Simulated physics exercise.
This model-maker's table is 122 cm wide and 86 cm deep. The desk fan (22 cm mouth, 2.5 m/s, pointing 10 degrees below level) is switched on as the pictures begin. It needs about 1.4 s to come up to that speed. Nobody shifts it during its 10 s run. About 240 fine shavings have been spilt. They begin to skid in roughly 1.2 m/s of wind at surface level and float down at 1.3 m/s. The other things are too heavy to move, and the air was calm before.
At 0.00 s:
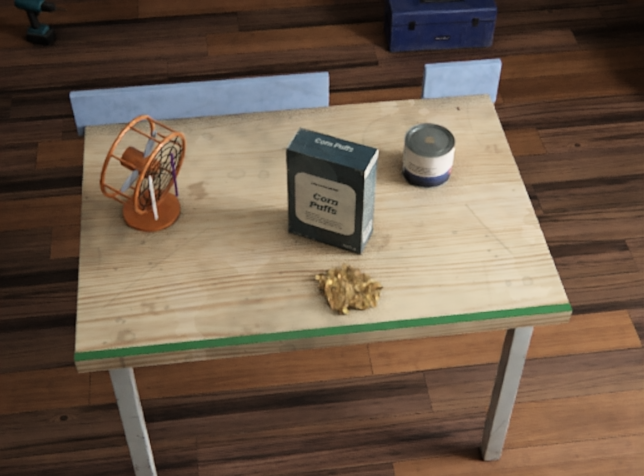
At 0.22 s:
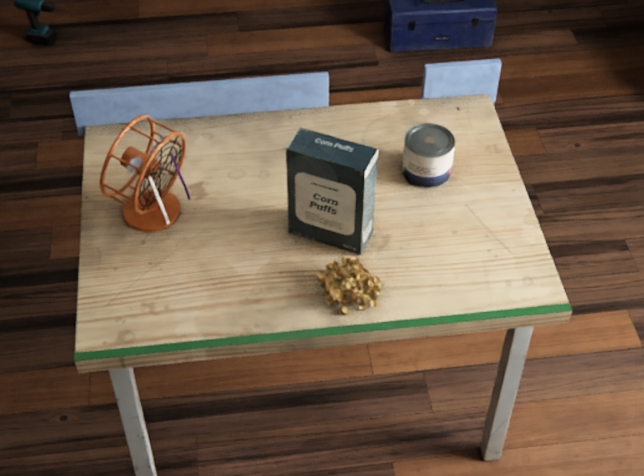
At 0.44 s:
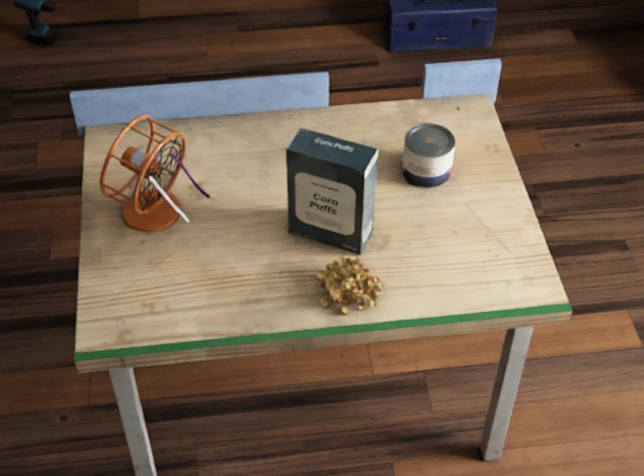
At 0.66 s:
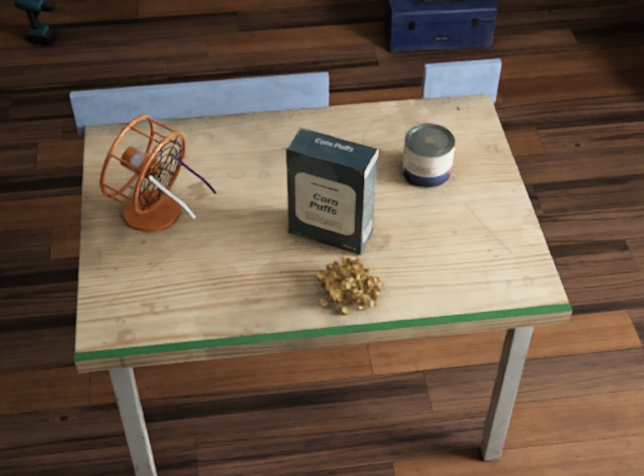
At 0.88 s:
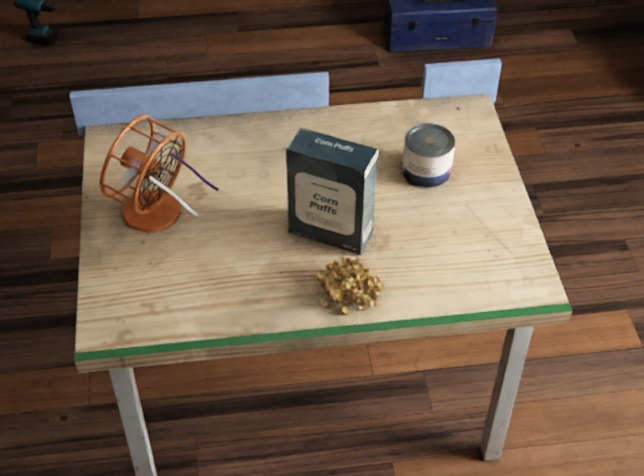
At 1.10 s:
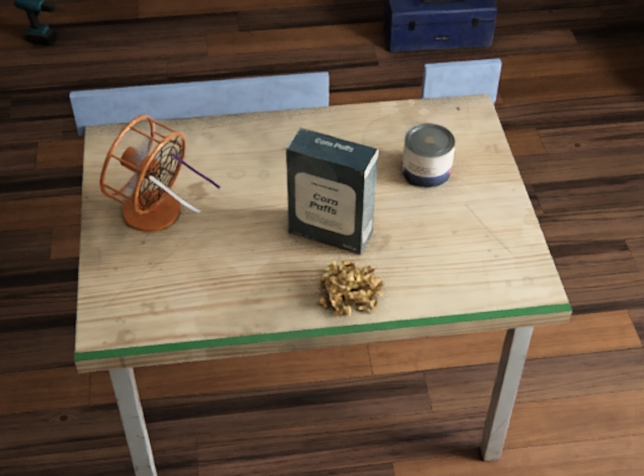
A wooden table holds an orange fan whose ribbons lift outward before gold shavings barely stir.
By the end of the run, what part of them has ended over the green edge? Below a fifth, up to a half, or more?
Of the fine shavings, more than half end over the green edge.
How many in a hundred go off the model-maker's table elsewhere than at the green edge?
Some 0 per cent.
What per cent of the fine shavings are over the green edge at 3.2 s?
About 90 %.
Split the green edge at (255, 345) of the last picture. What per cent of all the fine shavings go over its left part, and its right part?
Some 0 % left, 90 % right.
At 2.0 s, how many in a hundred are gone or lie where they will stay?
Some 90 per cent.
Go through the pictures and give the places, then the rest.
In the first picture, the middle of the fine shavings is near (349, 290), none has stirred yet and the mouth of the desk fan is at (144, 165).
In the second picture, the middle of the fine shavings is near (349, 281), none has stirred yet and the green edge is centred on (329, 336).
In the third picture, the middle of the fine shavings is near (349, 281), none has stirred yet, the top of a carton is at (332, 149) and the top of a tin is at (430, 140).
In the fourth picture, the middle of the fine shavings is near (349, 281) and none has stirred yet.
In the fifth picture, the middle of the fine shavings is near (349, 281) and none has stirred yet.
In the sixth picture, the middle of the fine shavings is near (351, 283), the farthest in sight from the desk fan is at (371, 311) and about 5 % have left their places.
After 2.0 s, 92 % are over the green edge; 87 % have settled or left.
After 3.2 s, 94 % are over the green edge; 99 % have settled or left.
After 5.5 s, 95 % are over the green edge; 100 % have settled or left.
After 10.0 s, at the end, 95 % are over the green edge.
